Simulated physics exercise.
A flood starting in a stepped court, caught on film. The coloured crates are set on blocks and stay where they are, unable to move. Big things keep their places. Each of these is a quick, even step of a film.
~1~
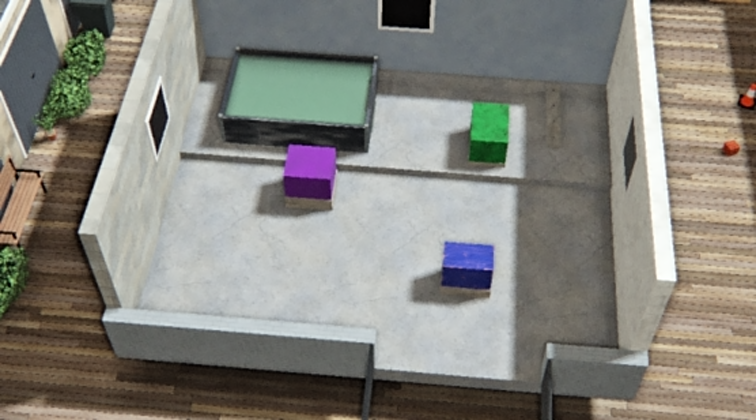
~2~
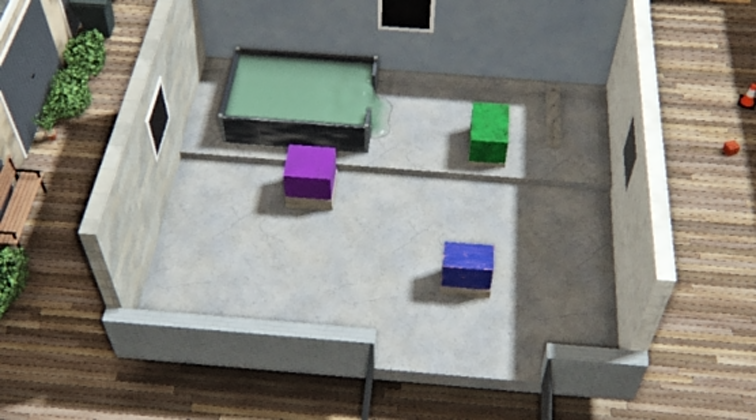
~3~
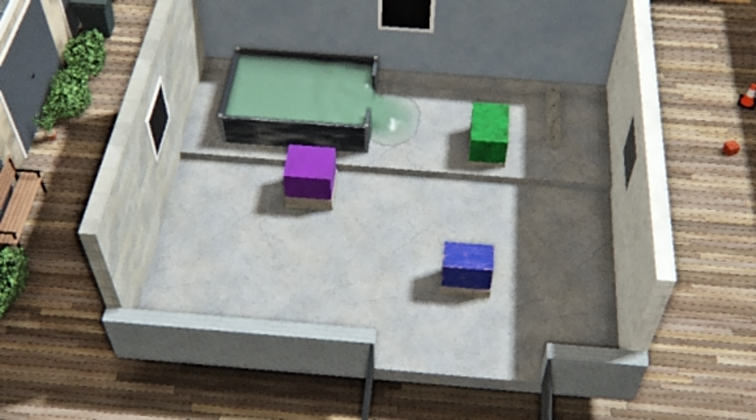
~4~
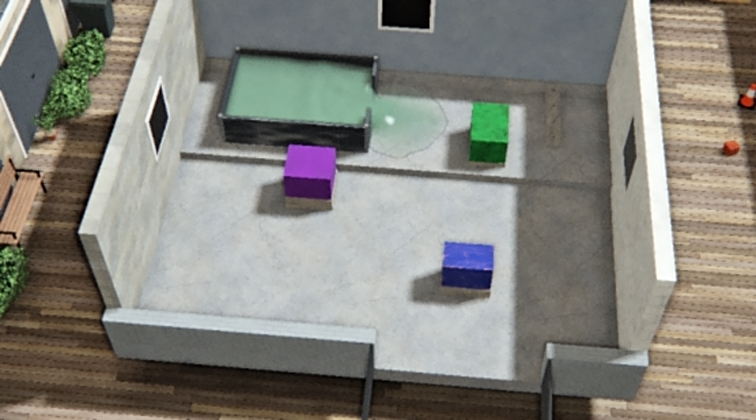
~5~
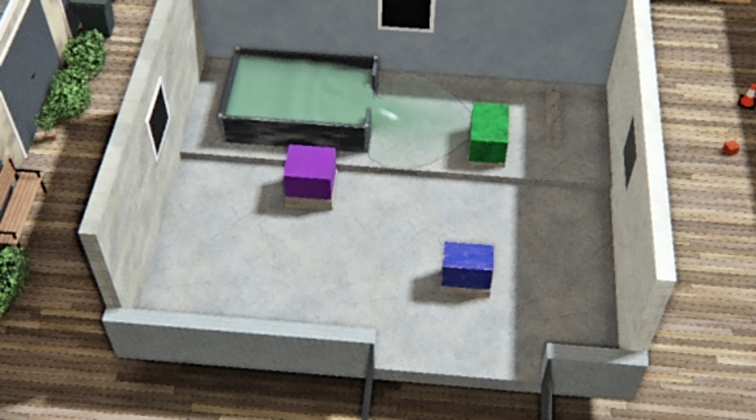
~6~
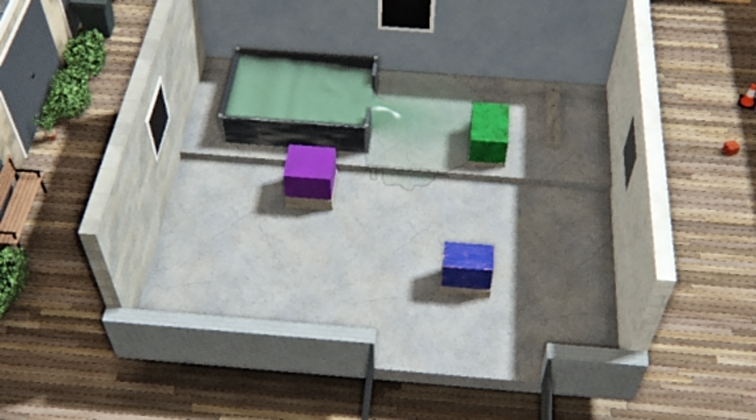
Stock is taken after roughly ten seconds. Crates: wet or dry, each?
My prediction: The green crate is reached by the water. The blue crate is missed by the water. The purple crate is missed by the water.
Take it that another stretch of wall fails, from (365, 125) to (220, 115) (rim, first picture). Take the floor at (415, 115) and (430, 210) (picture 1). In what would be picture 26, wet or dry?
First spot left untouched, second spot inundated.
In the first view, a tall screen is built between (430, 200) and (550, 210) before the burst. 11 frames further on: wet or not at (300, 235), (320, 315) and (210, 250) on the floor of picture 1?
Taking the three spots in order: Spared, spared, spared.
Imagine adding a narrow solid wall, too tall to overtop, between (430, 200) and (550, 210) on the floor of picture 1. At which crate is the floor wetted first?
That would be the green one.
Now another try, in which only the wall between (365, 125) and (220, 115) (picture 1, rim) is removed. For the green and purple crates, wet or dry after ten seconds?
Log: Green crate stays clear; purple crate is doused.
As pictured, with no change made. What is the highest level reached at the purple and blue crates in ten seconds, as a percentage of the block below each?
About 10 percent and about 80 percent.
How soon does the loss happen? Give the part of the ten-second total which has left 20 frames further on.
Note - share reached: 0 %.
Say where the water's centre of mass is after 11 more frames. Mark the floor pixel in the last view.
The water centres close to (369, 120).
A moment on, water covers 15 % of the floor; the green crate water round its plinth, the blue crate not reached, the purple crate not reached.
Next, water covers 25 % of the floor; the green crate water round its plinth, the blue crate water round its plinth, the purple crate not reached.
Then, water covers 50 % of the floor; the green crate water round its plinth, the blue crate water round its plinth, the purple crate not reached.
Later, water covers 60 % of the floor; the green crate water round its plinth, the blue crate water round its plinth, the purple crate not reached.
In the end, water covers 80 % of the floor; the green crate was topped, the blue crate stayed above the water, the purple crate stayed above the water.
